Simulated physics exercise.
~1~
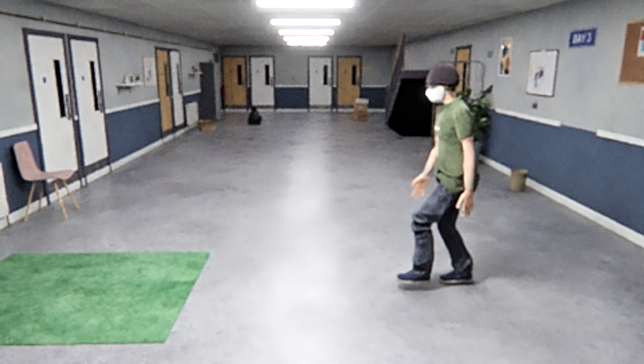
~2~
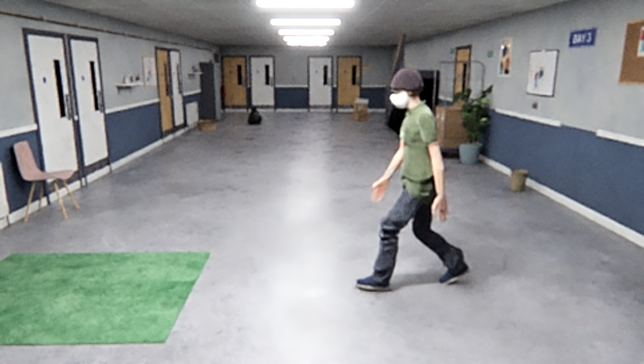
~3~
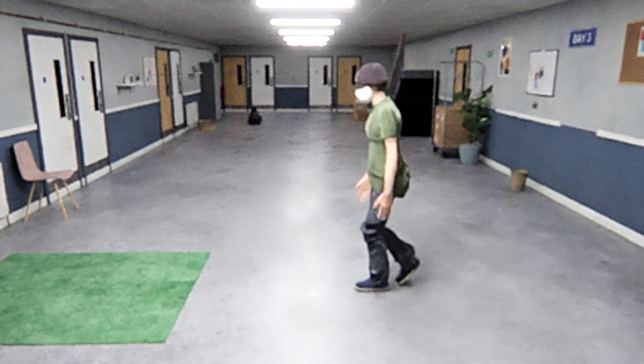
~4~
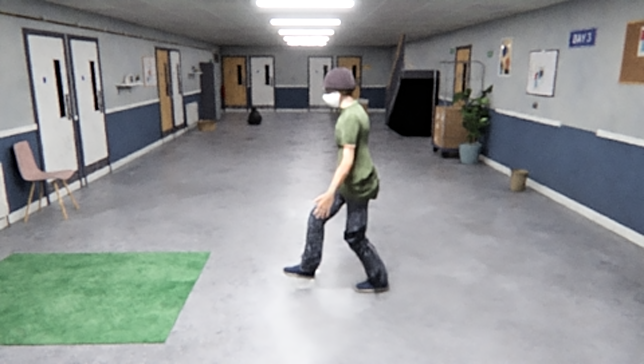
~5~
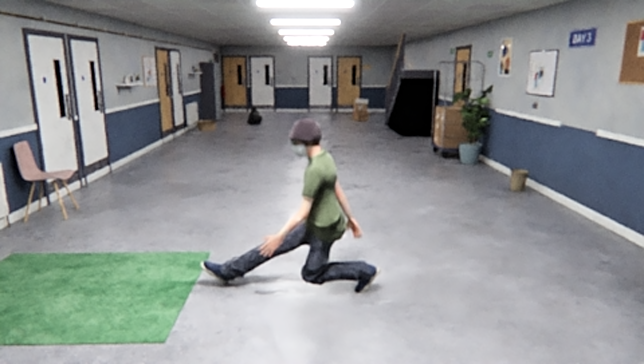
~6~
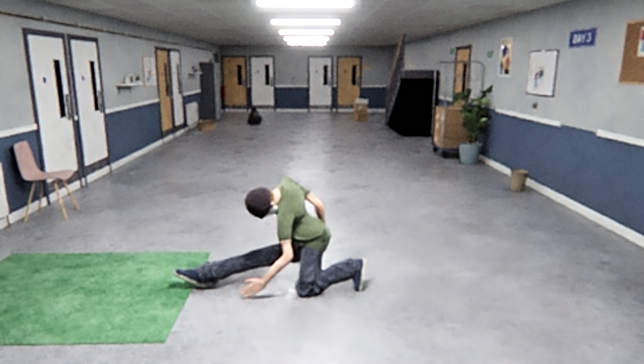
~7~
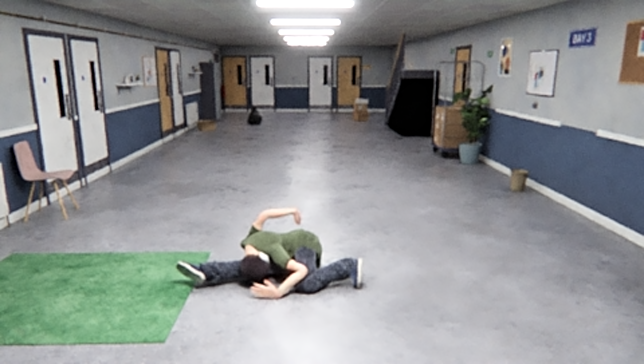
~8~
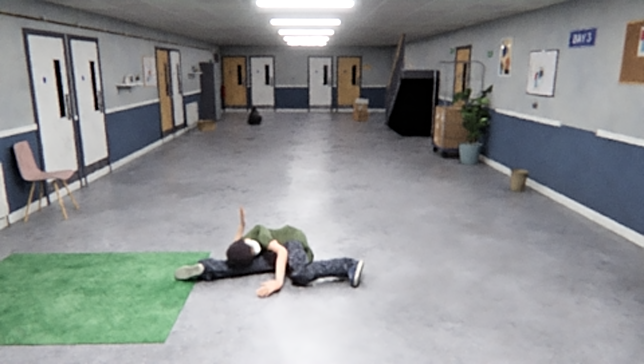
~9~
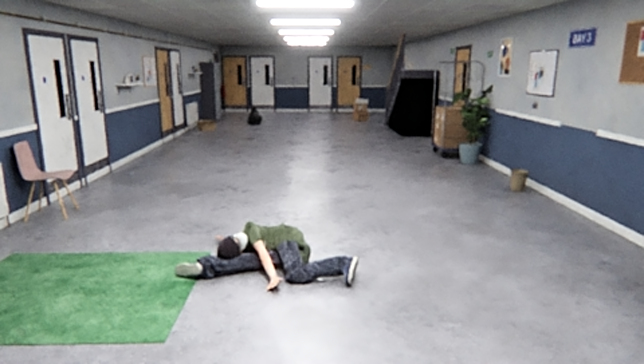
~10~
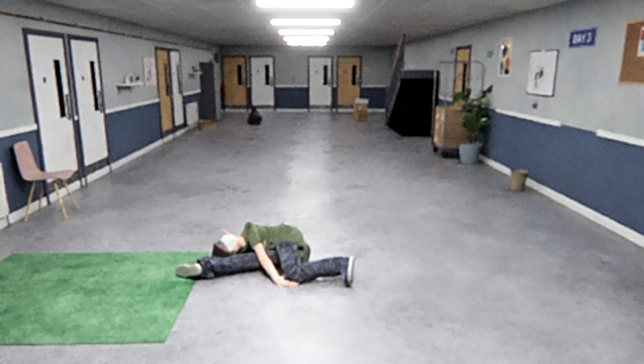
A person in a green shirt, dark trousers, a dark cap and a white face mask walks left along a wide grey corridor toward a green mat. Just short of it, the front leg slides forward and the back knee bends, dropping the body low. The person folds forward as the leading foot reaches the mat's edge, and the head sinks toward the outstretched leg. One arm swings up, then comes down to the floor. The person ends slumped over the legs, with head, chest and hips short of the mat.
